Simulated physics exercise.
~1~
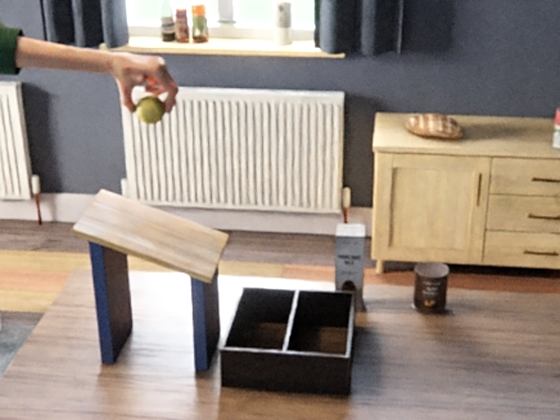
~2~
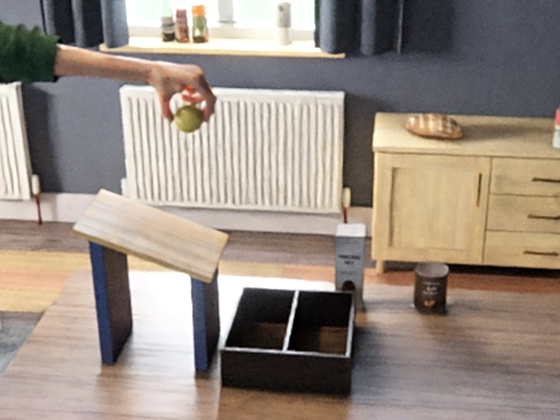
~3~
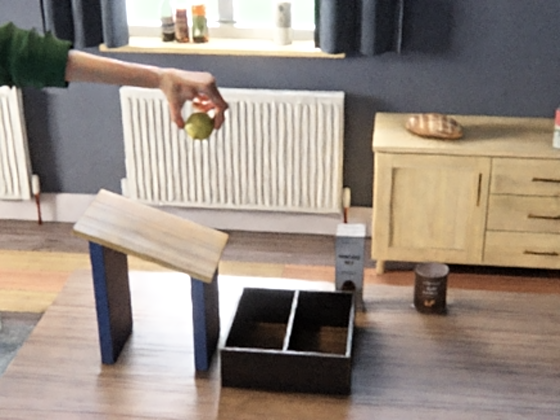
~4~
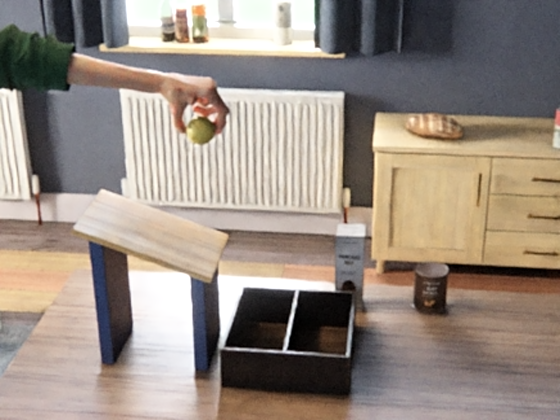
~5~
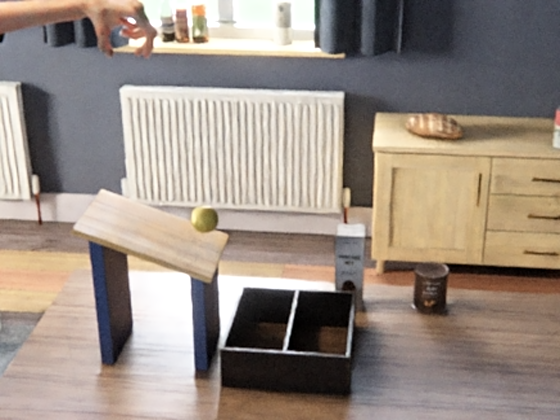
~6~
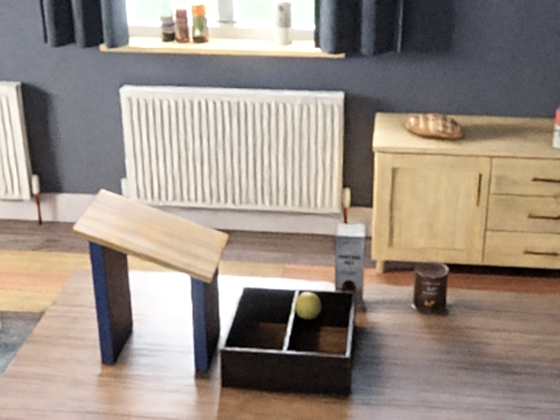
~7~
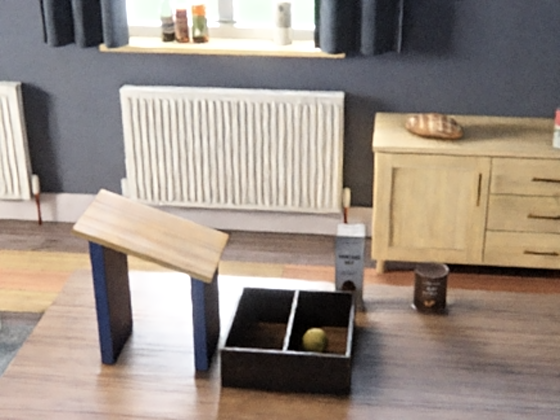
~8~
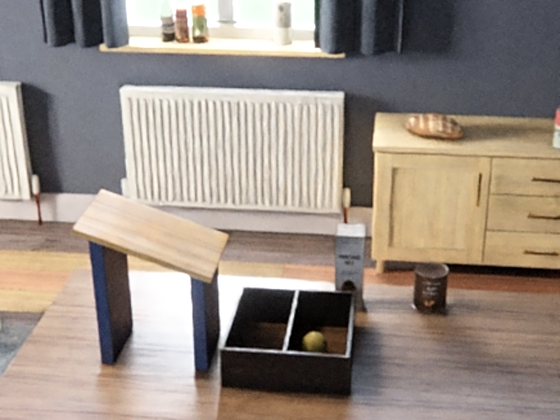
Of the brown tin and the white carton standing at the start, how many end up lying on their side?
None of them do; the brown tin and the white carton are both still upright at the end.
